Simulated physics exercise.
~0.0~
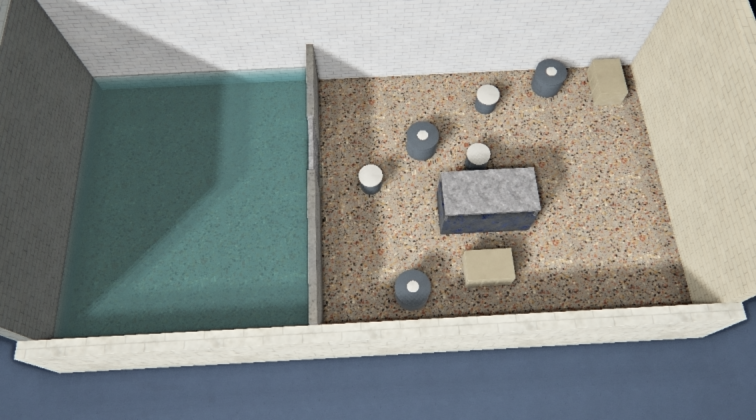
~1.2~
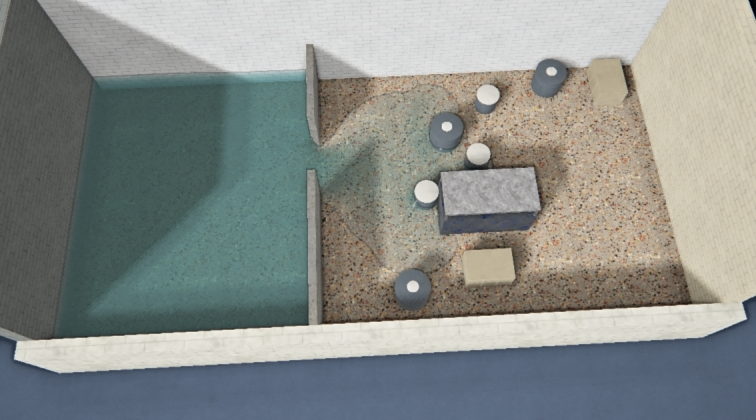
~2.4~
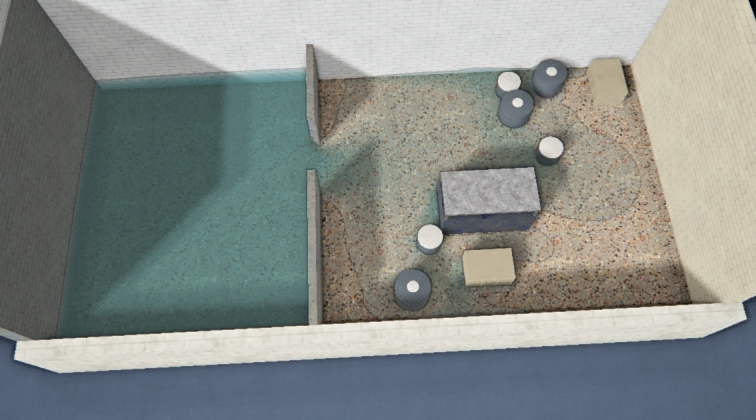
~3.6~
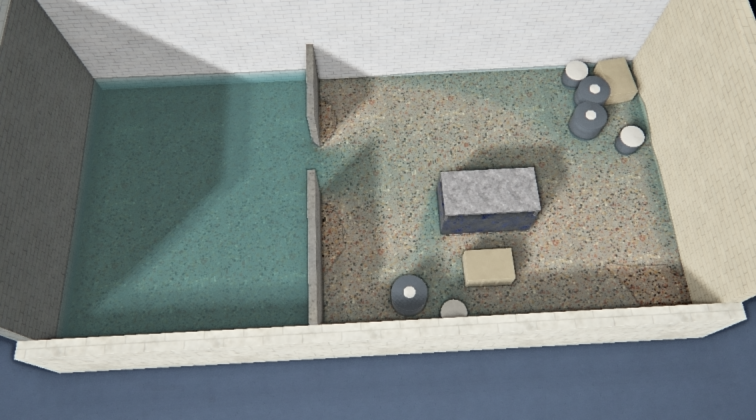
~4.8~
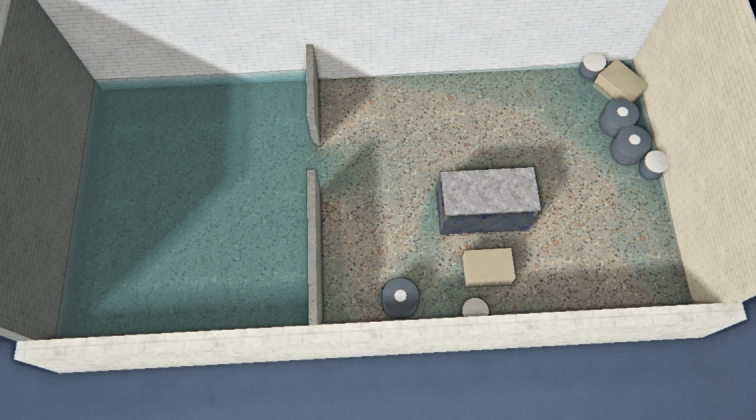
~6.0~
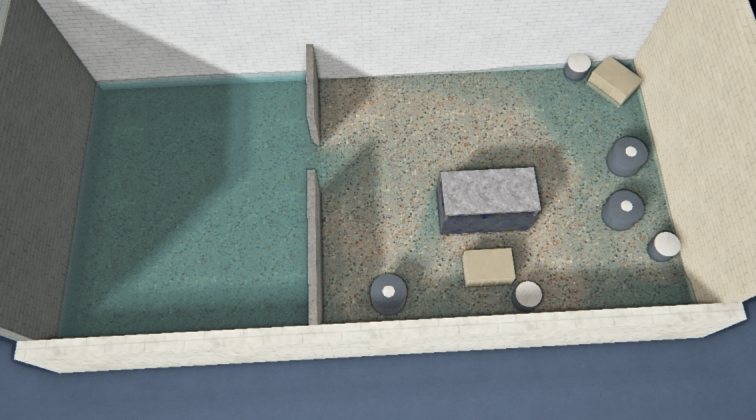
The clip opens on a walled space, with still teal water left of a partition and dark tubs, white-topped tubs and two beige crates standing around a grey block on dry, speckled ground. A gap opens in the partition and water fans out to the right, pushing the nearest tubs along. It spreads around the block, carrying several tubs toward the far right corner and one white-topped tub toward the front wall. Tubs bunch against the corner crate, which turns. Finally, the cluster loosens down the right side, while the front crate remains beside the block.
